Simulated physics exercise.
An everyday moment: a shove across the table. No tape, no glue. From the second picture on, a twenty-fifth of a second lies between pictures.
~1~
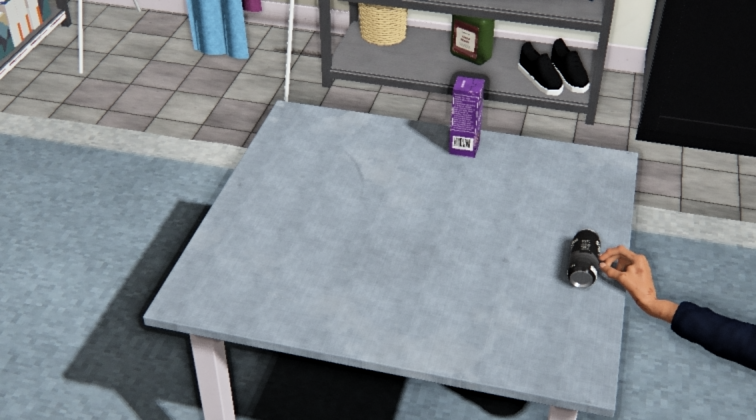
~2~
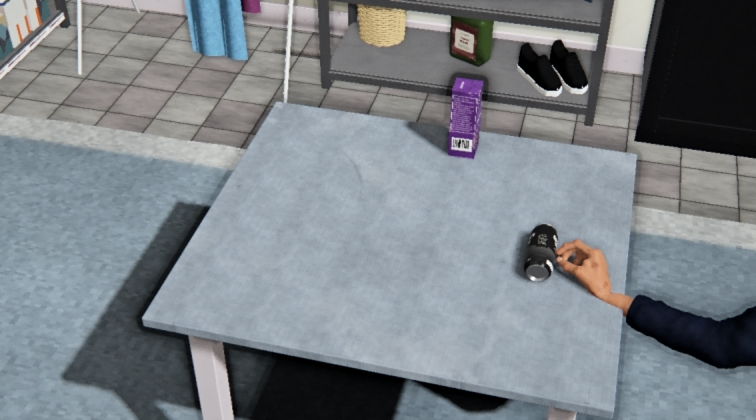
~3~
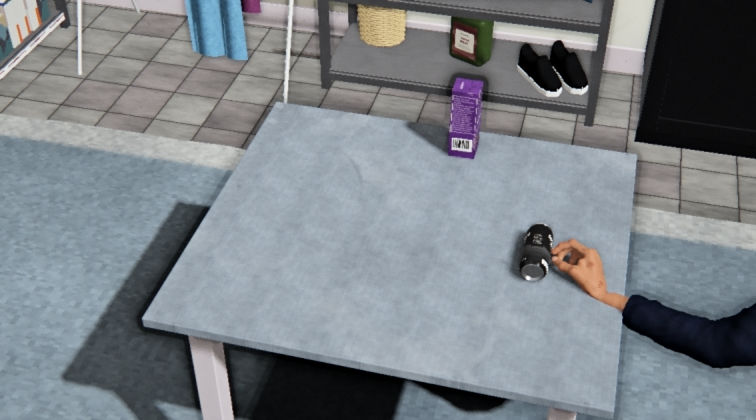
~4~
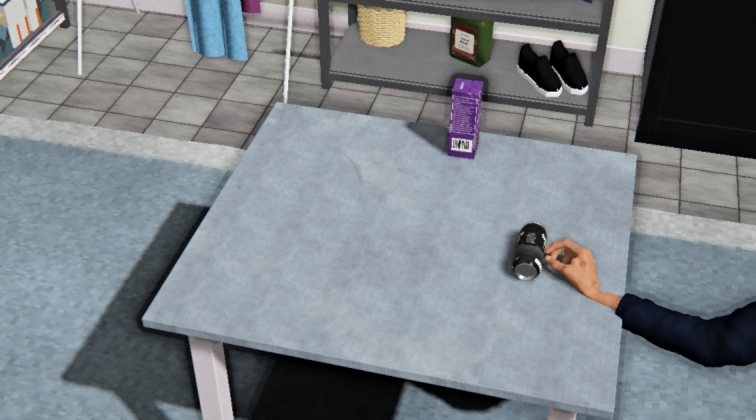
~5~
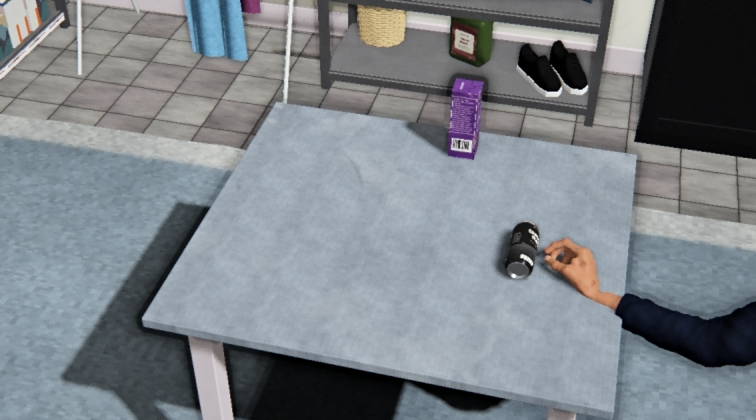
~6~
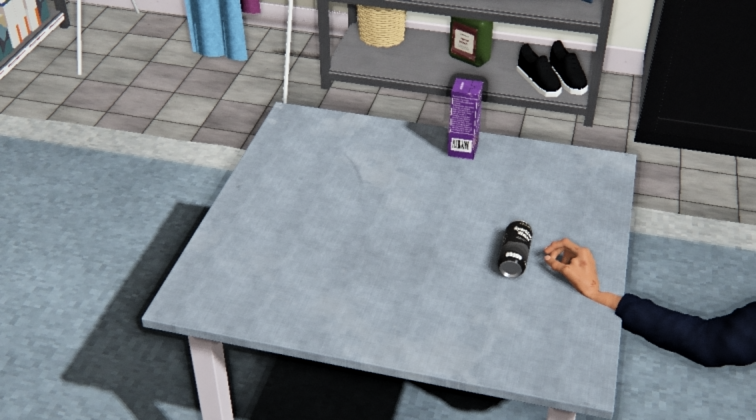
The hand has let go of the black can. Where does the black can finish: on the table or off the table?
The black can remains on top.
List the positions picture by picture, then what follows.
In the first frame, under the hand; black can (584, 258).
In the second frame, under the hand; black can (541, 252).
In the third frame, under the hand; black can (537, 252).
In the fourth frame, black can (530, 251).
In the fifth frame, black can (523, 250) shifted a little.
In the sixth frame, black can (515, 249) shifted a little.
Then, 0.20 s on from there, black can shifted well along near (483, 243).
Then, 0.40 s on from there, black can shifted well along near (455, 239).
Then, 0.70 s on from there, black can shifted well along near (424, 233).
Then, 1.00 s on from there, black can shifted well along near (403, 230).
In the end, moved from the start, black can. At the end, from the last picture's camera, black can near (391, 228).
